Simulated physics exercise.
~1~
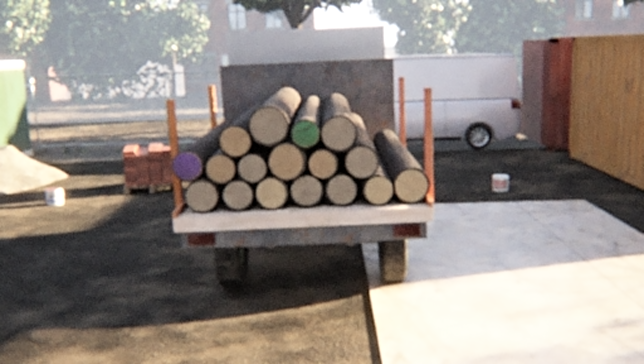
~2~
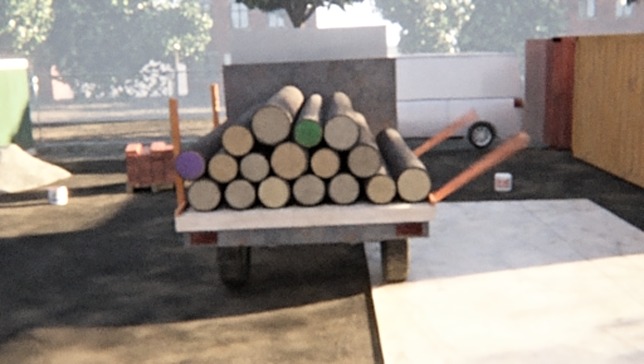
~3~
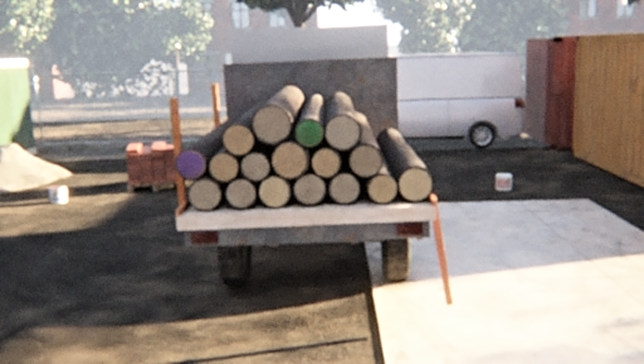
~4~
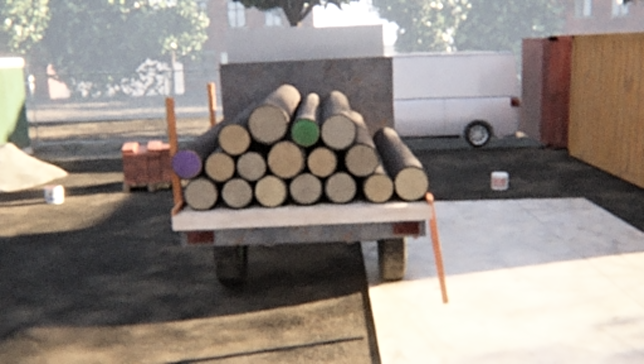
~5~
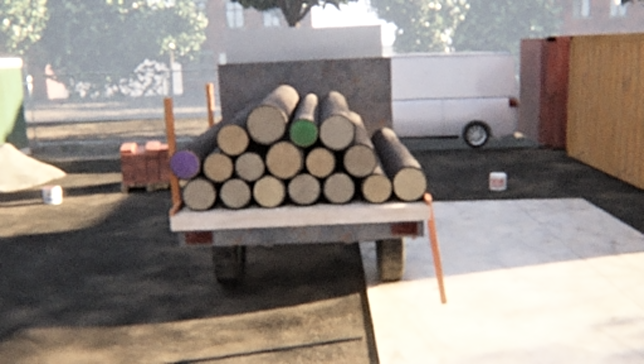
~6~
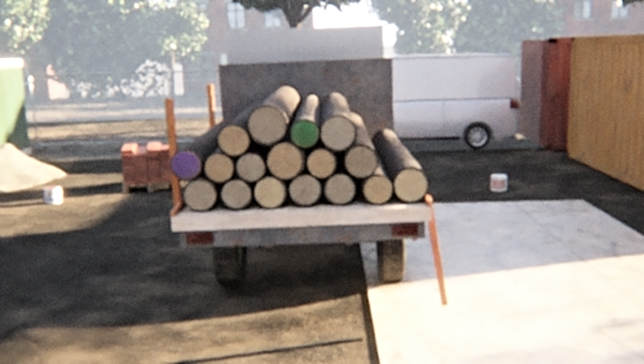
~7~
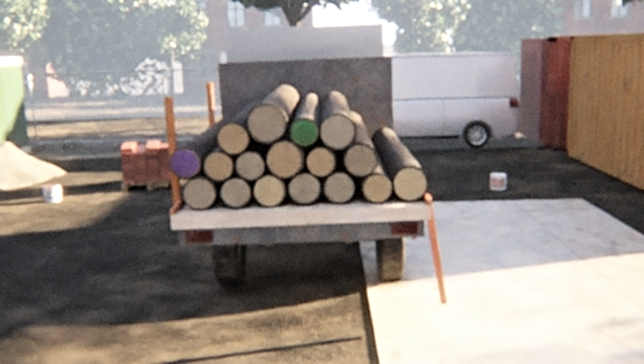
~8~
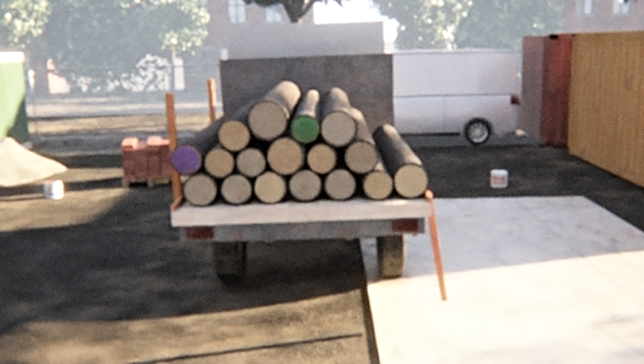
Stacked logs with purple and green ends staying put on a parked flatbed truck as its right-hand posts swing outward and down.
